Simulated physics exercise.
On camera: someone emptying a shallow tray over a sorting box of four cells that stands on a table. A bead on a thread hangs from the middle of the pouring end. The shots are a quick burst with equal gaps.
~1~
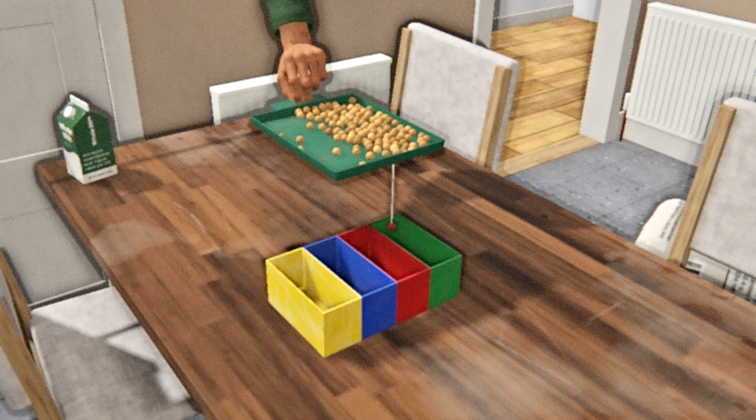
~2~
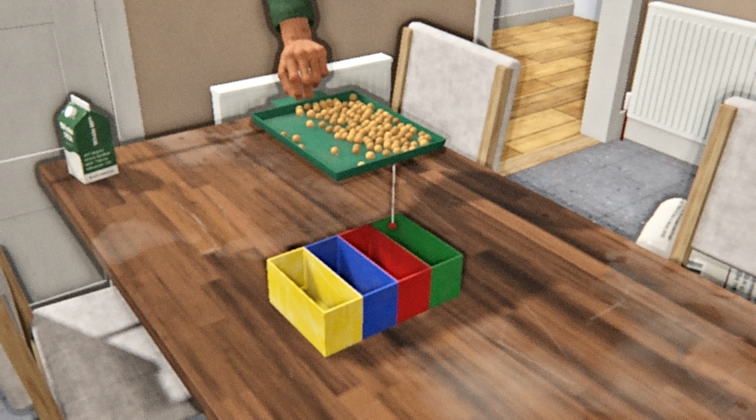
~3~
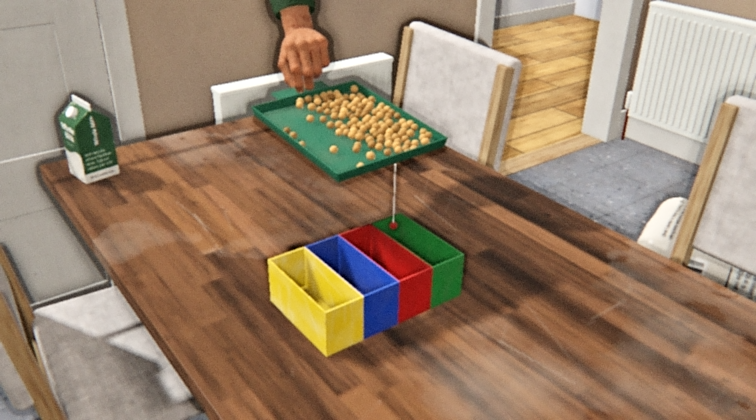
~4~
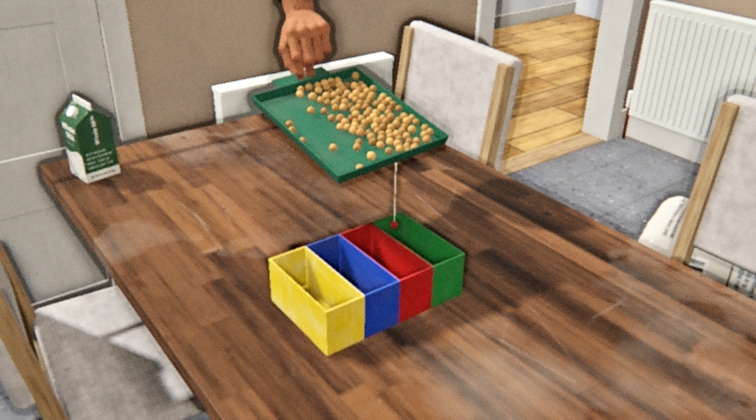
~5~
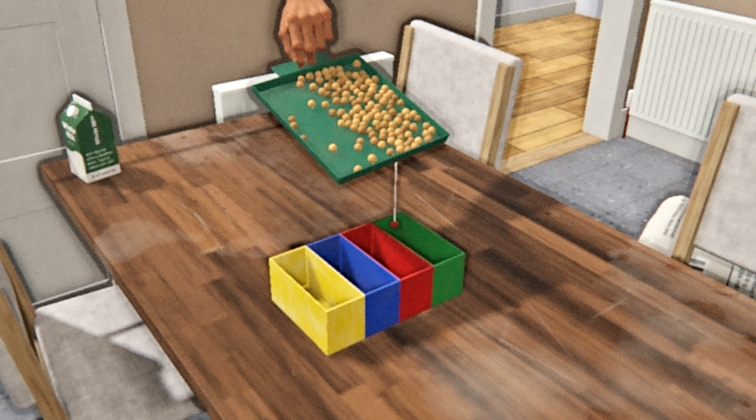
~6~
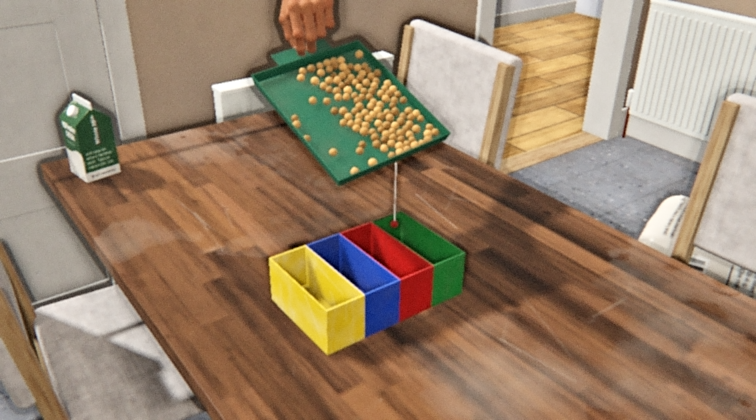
In the video, a hand raises the far end of a green tray of round wooden beads above a yellow, blue, red and green sorting box, tilting it gradually toward its lower left corner as the beads begin shifting.
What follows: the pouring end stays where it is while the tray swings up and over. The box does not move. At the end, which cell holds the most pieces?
Most goes to the blue cell.
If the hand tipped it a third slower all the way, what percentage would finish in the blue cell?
Some 60 per cent.
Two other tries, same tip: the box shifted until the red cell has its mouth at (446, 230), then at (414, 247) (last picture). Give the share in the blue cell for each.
First some 10, then 40 per cent.
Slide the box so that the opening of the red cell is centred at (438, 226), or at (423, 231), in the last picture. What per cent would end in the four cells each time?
Near 40 % and 70 %.
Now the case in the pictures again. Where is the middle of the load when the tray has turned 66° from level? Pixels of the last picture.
Around (366, 168).
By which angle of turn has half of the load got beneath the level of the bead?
Around 90° of tilt.
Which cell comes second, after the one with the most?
In second place: The red cell.
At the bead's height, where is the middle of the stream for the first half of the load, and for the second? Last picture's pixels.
Around (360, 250) and then (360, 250).
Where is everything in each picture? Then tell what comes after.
In the first picture, corners of the pouring end at (336, 171) and (443, 140), level; middle of the load at (364, 128), round wooden beads; bead on its thread at (392, 226); yellow cell at (342, 323); blue cell at (379, 307); red cell at (413, 292); green cell at (445, 278).
In the second picture, corners of the pouring end at (337, 171) and (444, 139), level; middle of the load at (365, 126).
In the third picture, corners of the pouring end at (338, 172) and (445, 137), tipped barely, lowest at the left corner; middle of the load at (366, 121), a stray few on the move.
In the fourth picture, corners of the pouring end at (339, 174) and (446, 135), tipped a little, lowest at the left corner; middle of the load at (367, 114), a stray few on the move.
In the fifth picture, corners of the pouring end at (340, 176) and (447, 134), tipped clearly, lowest at the left corner; middle of the load at (369, 109), about a quarter on the move.
In the sixth picture, corners of the pouring end at (340, 178) and (448, 132), tipped clearly, lowest at the left corner; middle of the load at (371, 107), nearly all on the move; yellow cell at (346, 320); blue cell at (382, 305); red cell at (416, 290); green cell at (448, 276).
Soon after the last picture, tray tipped steeply; about two thirds on the tray; a small part in the blue cell; a stray few in the yellow cell; a stray few in the red cell; a small part falling or outside the box.
A little later, tray tipped past a quarter turn; a small part on the tray; about half in the blue cell; about a quarter in the red cell; a small part in the yellow cell; a small part falling or outside the box.
Later still, tray tipped past a quarter turn; about two thirds in the blue cell; about a quarter in the red cell; a small part in the yellow cell; a stray few in the green cell; a stray few falling or outside the box.
At rest, tray tipped past a quarter turn; about two thirds in the blue cell; about a quarter in the red cell; a small part in the yellow cell; a stray few in the green cell; a stray few outside the box.
